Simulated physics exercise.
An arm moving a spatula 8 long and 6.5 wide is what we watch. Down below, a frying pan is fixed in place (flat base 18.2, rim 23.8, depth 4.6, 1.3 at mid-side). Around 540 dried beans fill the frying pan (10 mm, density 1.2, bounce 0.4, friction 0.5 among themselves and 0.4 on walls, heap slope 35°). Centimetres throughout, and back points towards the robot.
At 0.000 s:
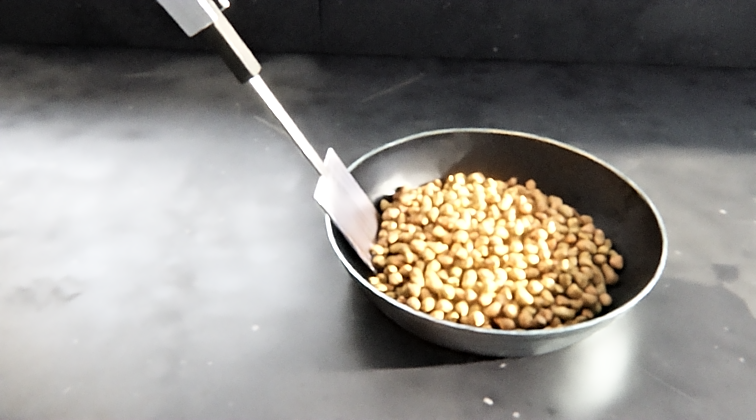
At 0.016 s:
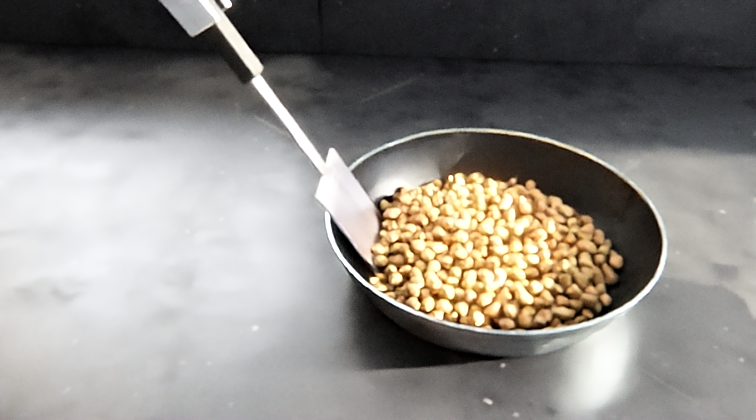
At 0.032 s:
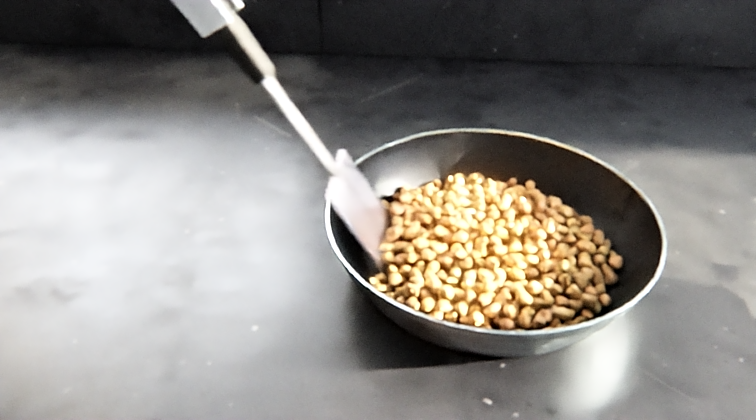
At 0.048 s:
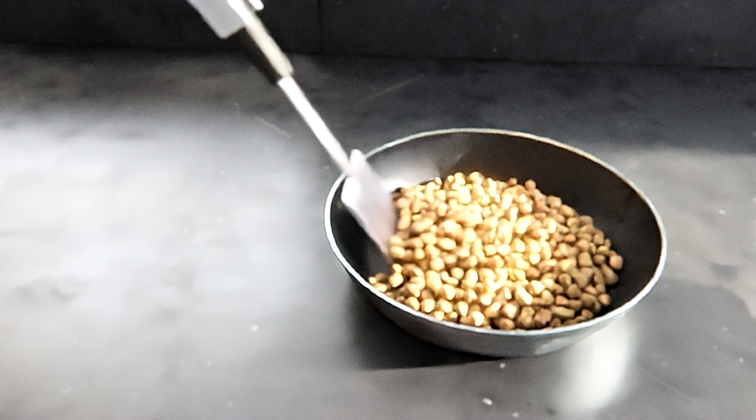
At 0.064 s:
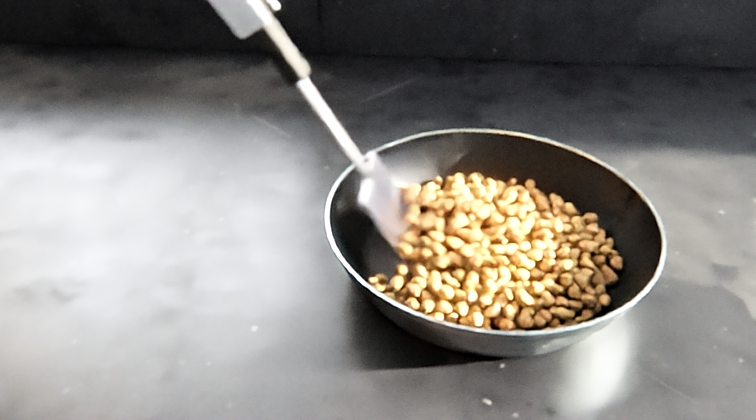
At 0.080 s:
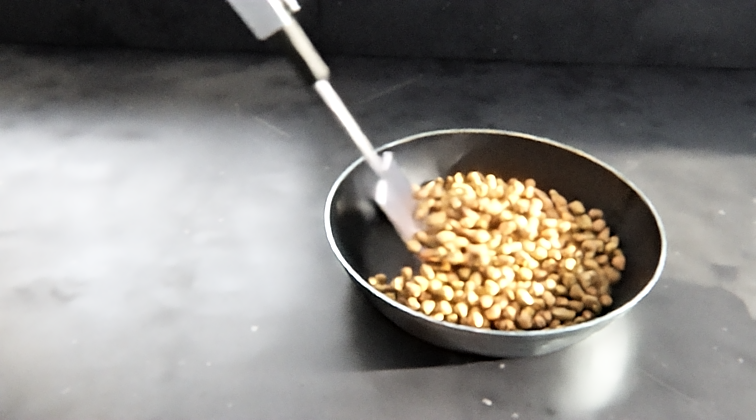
Spatula pushing slowly rightward through a heap of tan dried beans in a dark frying pan, baring the pan's left side.
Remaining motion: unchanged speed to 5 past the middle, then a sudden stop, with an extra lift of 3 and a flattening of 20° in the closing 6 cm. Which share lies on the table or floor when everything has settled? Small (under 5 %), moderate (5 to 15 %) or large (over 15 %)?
Small.
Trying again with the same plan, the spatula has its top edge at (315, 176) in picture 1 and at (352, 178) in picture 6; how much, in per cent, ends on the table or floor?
Around 0 per cent finishes there.
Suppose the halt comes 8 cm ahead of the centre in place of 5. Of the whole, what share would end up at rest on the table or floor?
That would be something like 5 in a hundred.
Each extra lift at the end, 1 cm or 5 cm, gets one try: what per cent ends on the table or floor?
Result, in order: Approx. 0 % and 0 %.
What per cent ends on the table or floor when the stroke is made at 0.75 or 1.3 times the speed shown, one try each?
Roughly 0 % and roughly 5 %.
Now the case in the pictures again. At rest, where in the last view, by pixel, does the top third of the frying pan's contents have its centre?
Near (590, 235).
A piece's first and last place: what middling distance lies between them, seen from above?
Level distance of around 2 cm.
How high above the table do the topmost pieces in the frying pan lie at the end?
It reaches about 5.0 cm.
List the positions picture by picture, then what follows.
The first picture shows the spatula top edge at (323, 172), sloping 59°; upper third of the load around (487, 238), from x 375 to 615, top at y 180; 536 in the frying pan.
The second picture shows the spatula top edge at (325, 172), sloping 59°; upper third of the load around (487, 238), from x 375 to 615, top at y 180.
The third picture shows the spatula top edge at (335, 173), sloping 59°; upper third of the load around (478, 237), from x 375 to 615, top at y 180.
The fourth picture shows the spatula top edge at (351, 174), sloping 59°; upper third of the load around (470, 236), from x 375 to 615, top at y 180.
The fifth picture shows the spatula top edge at (367, 175), sloping 59°; upper third of the load around (479, 232), from x 375 to 615, top at y 180.
The sixth picture shows the spatula top edge at (384, 176), sloping 59°; upper third of the load around (486, 234), from x 375 to 620, top at y 175; 536 in the frying pan.
After 0.12 s, sloping 58°, highest piece 5 above the table; 536 in the frying pan.
After 0.16 s, sloping 49°, highest piece 5 above the table; 536 in the frying pan.
After 0.38 s, sloping 39°, highest piece 5 above the table; 532 in the frying pan, 4 on the table or floor.
After 1.43 s, sloping 39°, highest piece 5 above the table; 532 in the frying pan, 4 on the table or floor.
In the end, 532 in the frying pan, 4 on the table or floor. That is 1 % on the table or floor.
